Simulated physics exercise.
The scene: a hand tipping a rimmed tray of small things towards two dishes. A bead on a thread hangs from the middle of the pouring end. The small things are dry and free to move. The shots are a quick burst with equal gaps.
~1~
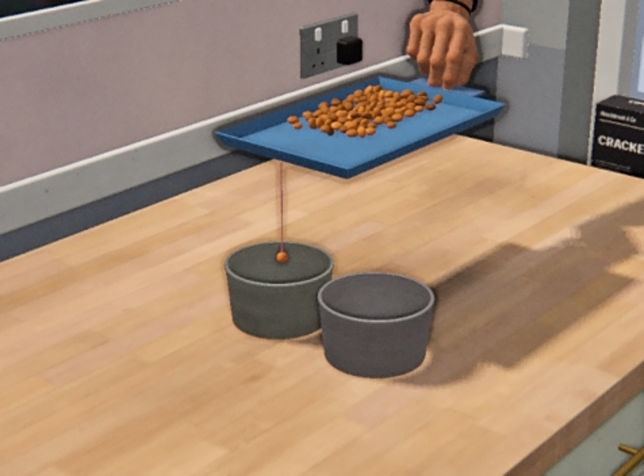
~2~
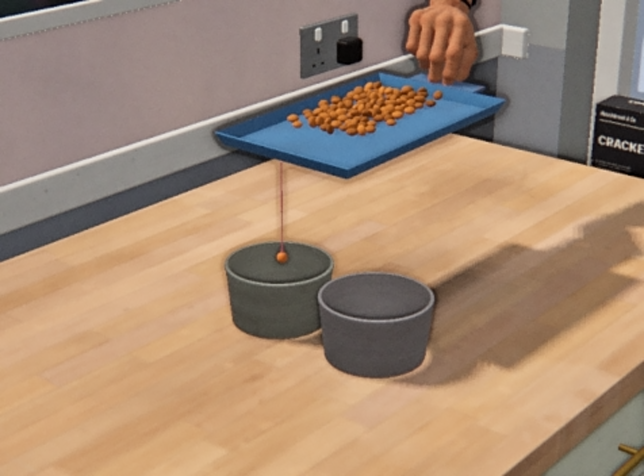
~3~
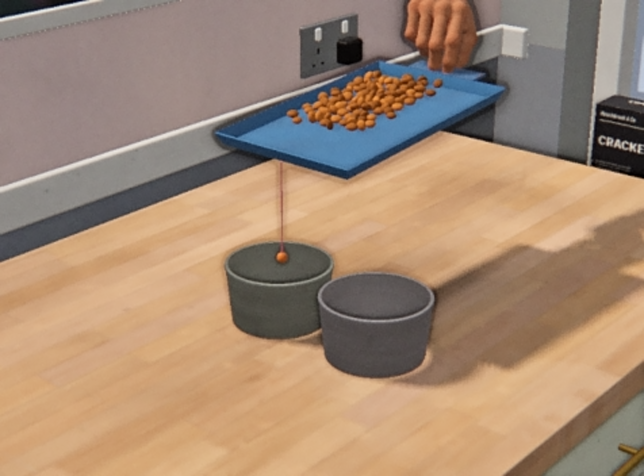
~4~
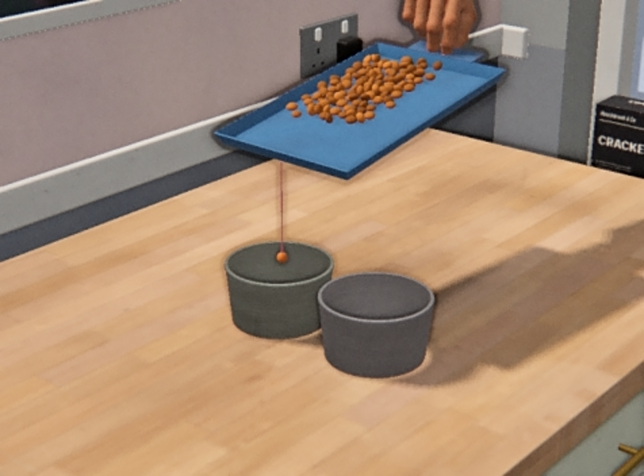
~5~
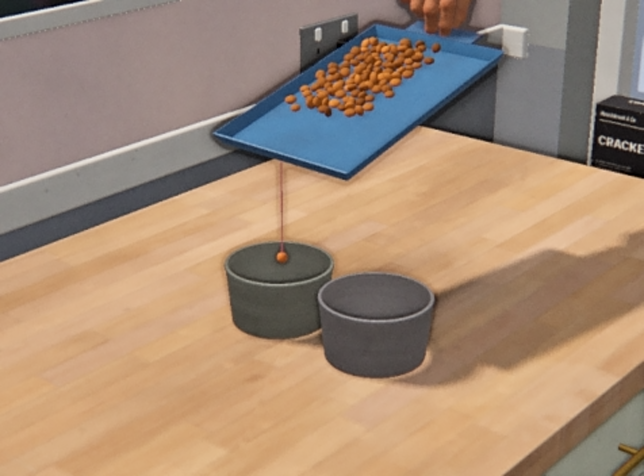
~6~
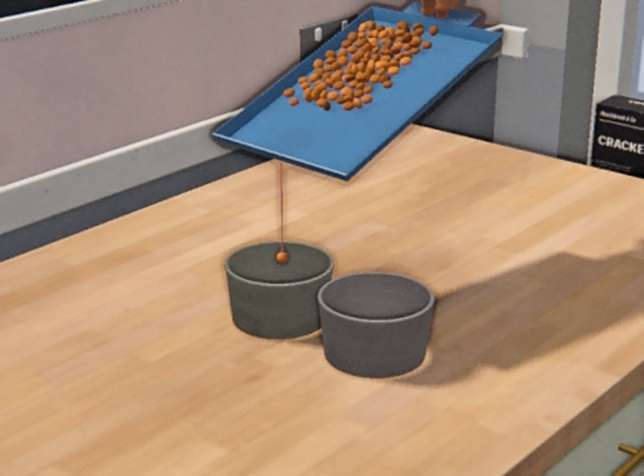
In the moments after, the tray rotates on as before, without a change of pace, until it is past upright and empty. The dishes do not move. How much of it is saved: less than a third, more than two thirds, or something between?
In the dishes lies under a third of it.
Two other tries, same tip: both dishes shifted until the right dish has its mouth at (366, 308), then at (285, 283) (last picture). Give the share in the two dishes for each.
In turn 30 and 20 in a hundred.
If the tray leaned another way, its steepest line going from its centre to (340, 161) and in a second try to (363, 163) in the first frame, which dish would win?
The first try: Right. The second: The right dish.
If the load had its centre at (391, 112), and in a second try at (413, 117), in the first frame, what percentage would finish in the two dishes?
Near 10 % and 10 %.
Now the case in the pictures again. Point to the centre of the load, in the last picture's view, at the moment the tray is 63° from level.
Around (263, 156).
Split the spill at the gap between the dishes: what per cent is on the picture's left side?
Close to 90 per cent.
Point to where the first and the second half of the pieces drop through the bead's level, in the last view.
At about (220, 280), then at (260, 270).
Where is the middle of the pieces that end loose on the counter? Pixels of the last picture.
Roughly at (208, 379).
Soon after the last picture, tray tipped steeply; about two thirds on the tray; about a third in the air.
A little later, tray tipped right over; a stray few in the right dish; a stray few in the left dish; nearly all outside both; a stray few in the air.
Later still, tray tipped past a quarter turn; a stray few in the right dish; a stray few in the left dish; nearly all outside both.
At rest, tray tipped past a quarter turn; a stray few in the right dish; a stray few in the left dish; nearly all outside both.
